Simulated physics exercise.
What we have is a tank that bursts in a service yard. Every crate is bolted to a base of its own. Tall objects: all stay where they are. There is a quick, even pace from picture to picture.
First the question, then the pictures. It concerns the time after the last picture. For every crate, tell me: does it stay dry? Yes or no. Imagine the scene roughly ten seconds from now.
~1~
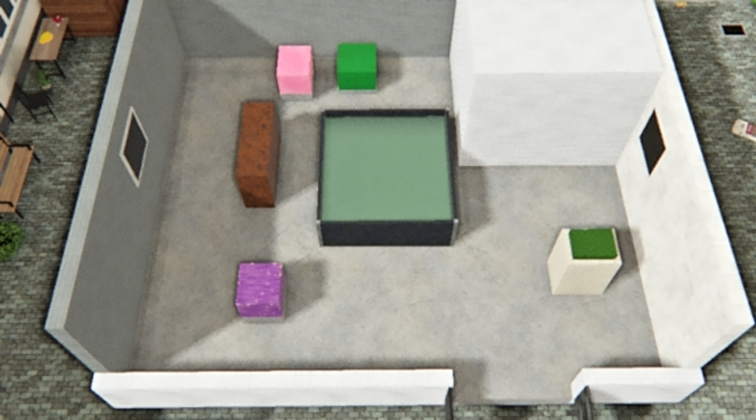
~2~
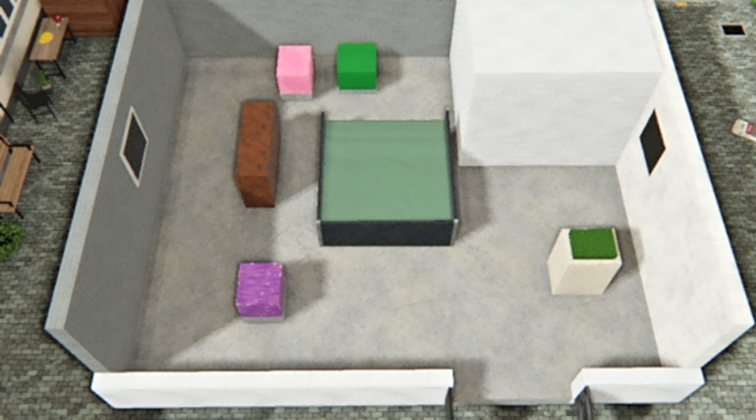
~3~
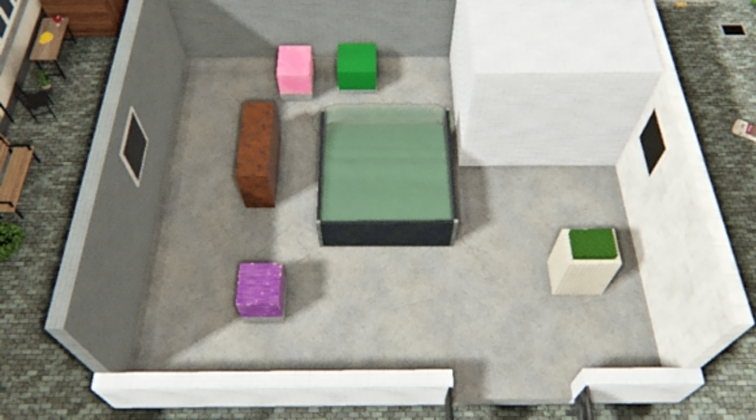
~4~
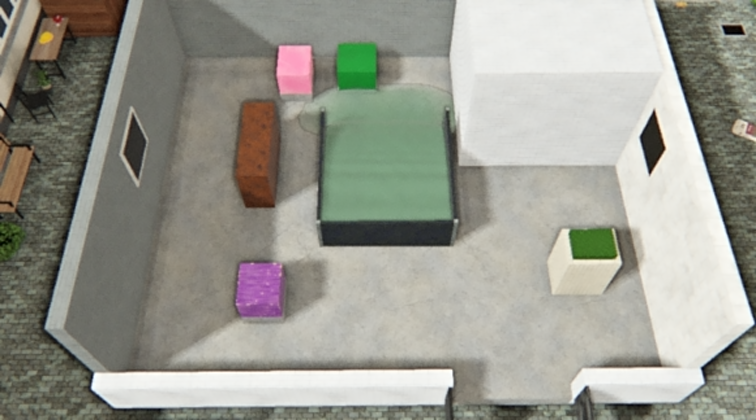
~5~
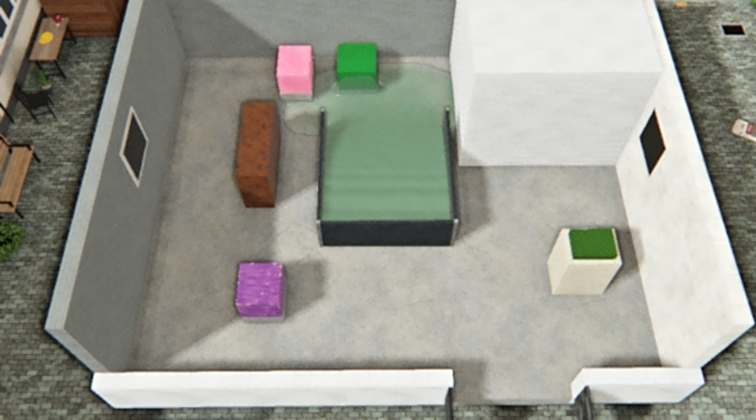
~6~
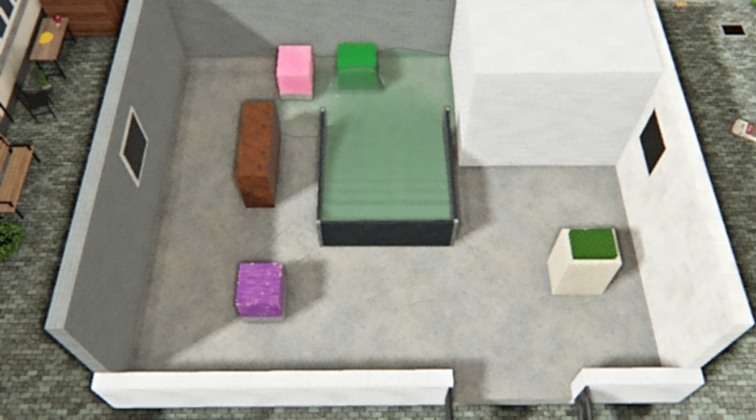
Here is how it goes: The pink crate, no, it gets wet; the purple crate, yes, it stays dry; the green crate, no, it gets wet.
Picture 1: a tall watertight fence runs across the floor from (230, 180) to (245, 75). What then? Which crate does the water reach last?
My answer: The purple crate.
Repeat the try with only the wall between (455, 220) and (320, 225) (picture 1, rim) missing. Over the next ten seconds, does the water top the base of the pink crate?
In my view the pink one is never reached.
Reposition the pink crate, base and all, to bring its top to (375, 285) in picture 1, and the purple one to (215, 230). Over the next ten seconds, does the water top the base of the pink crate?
I'd say the pink crate is missed.
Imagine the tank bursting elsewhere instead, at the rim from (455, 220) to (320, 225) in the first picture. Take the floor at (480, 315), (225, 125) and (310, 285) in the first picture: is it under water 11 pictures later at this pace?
Place one: Reached by the flood. Place two: Spared by the leak. Place three: Reached by the flood.
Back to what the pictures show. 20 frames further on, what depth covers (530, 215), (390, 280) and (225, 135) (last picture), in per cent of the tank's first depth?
About 0, 0, 8 %.
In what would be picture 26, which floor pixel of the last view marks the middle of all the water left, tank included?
The water centres close to (355, 129).
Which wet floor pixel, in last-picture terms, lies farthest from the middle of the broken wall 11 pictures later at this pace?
The farthest wet point should be near (186, 62).
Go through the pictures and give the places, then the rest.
The first frame shows the water tank at (386, 166) is whole and still.
In the second frame, water pours out on the water tank's far side and has run to a hidden place.
In the third frame, water pours out on the water tank's far side and has run to (318, 119).
In the fourth frame, water pours out on the water tank's far side and has run to (313, 101).
In the fifth frame, the front is at (314, 79), out from the gap on the water tank's far side.
In the sixth frame, water pours out on the water tank's far side and has run to (318, 58).
A moment on, water covers 15 % of the floor; the pink crate water round its plinth, the purple crate not reached, the green crate water round its plinth.
Next, water covers 25 % of the floor; the pink crate water round its plinth, the purple crate not reached, the green crate water round its plinth.
Then, water covers 40 % of the floor; the pink crate water round its plinth, the purple crate not reached, the green crate water round its plinth.
Later, water covers 70 % of the floor; the pink crate water round its plinth, the purple crate water round its plinth, the green crate water round its plinth.
In the end, water covers 90 % of the floor; the pink crate was topped, the purple crate stayed above the water, the green crate was topped.
